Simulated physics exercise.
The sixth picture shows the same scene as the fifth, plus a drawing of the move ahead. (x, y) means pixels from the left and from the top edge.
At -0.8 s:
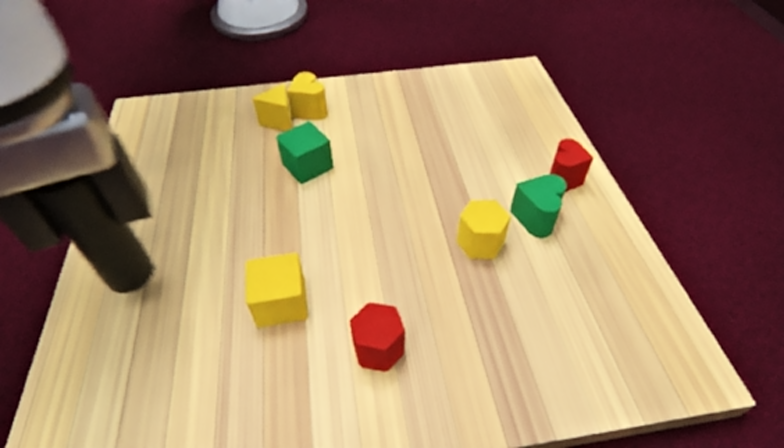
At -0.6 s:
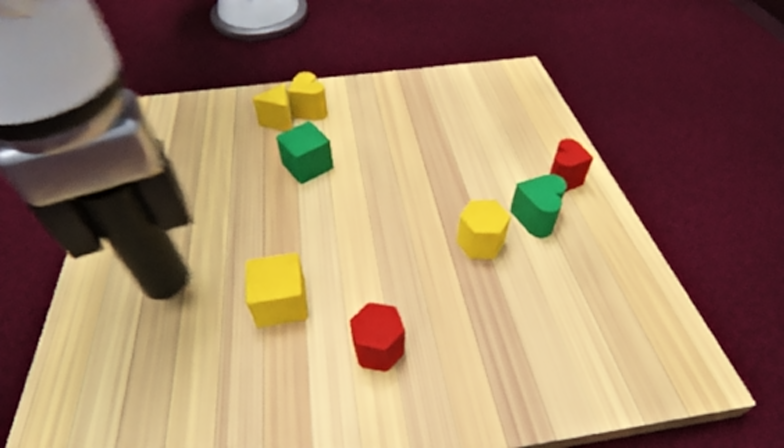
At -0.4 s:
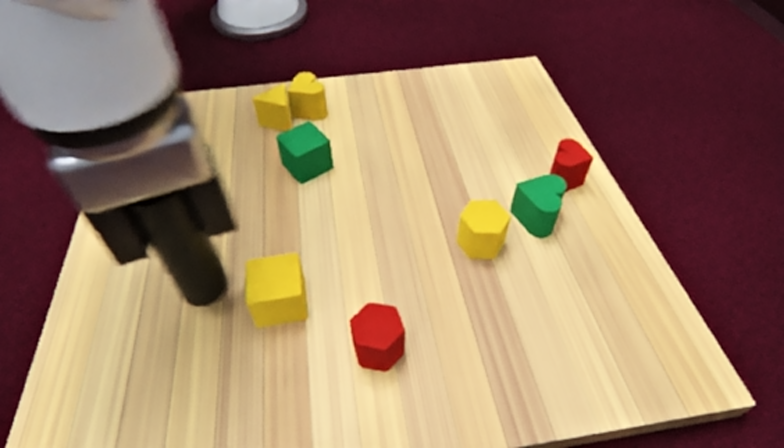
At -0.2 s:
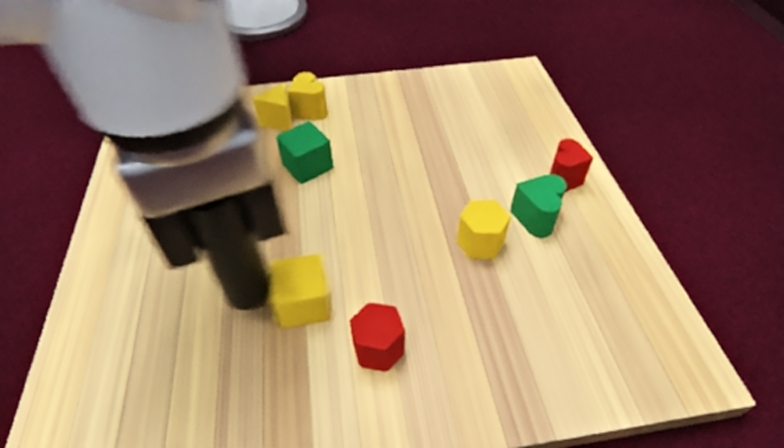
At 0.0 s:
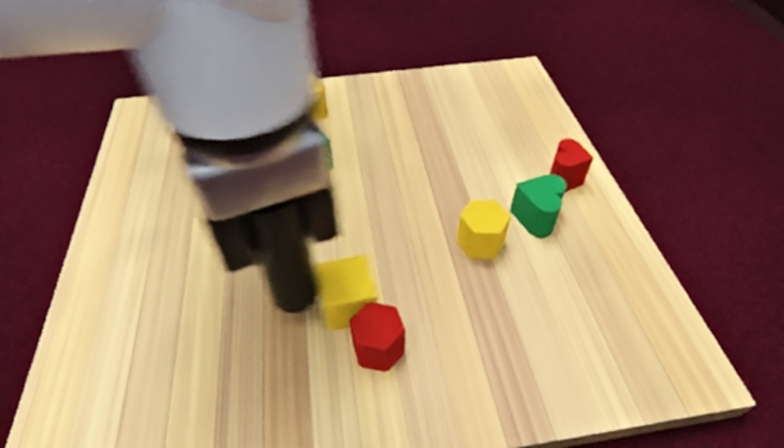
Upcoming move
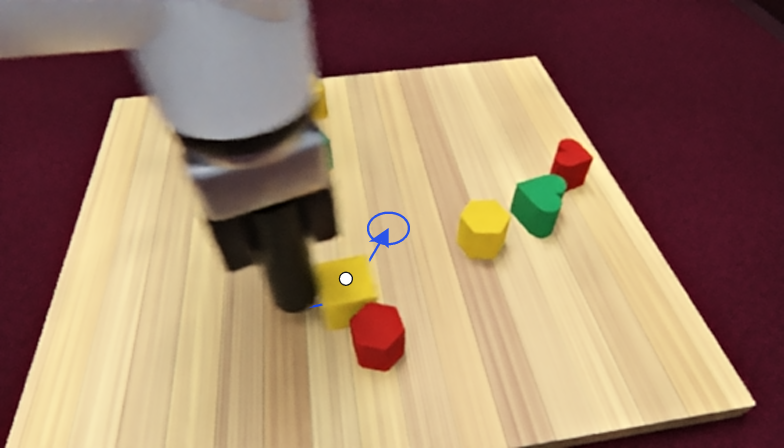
On a pale wooden board set on a dark red surface, red, green and yellow blocks lie scattered as a robot arm holds a dark rod at the left. The arm sweeps the rod rightward across open wood, meets the yellow square block, and pushes it right, close beside the red hexagon.
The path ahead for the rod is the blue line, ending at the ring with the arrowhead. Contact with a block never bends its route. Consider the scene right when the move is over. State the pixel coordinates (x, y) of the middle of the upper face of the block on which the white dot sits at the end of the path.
At pixel (402, 269).
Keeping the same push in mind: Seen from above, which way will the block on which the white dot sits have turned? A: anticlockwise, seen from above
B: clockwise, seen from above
Option B.
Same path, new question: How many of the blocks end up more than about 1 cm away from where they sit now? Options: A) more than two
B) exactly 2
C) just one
I'll go with C - just one.
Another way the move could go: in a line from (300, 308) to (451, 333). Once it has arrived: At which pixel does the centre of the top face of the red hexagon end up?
For the centre of its top, I'd go with (418, 351).
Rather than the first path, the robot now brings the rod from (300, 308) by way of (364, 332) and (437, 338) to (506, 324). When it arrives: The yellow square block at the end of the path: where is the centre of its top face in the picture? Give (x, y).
It will likely be found at (421, 268).
The line goes from (300, 308) through (346, 293) and (370, 260) to (388, 228); the dot is on the yellow square block.
What follows on the original path. One third of the way, rod (344, 279); yellow square block (393, 273), turned 25° clockwise.
Two thirds of the way, rod (369, 244); yellow square block (402, 269), turned 40° clockwise.
At the end, rod (388, 213); yellow square block (402, 269), turned 40° clockwise; red hexagon unmoved.
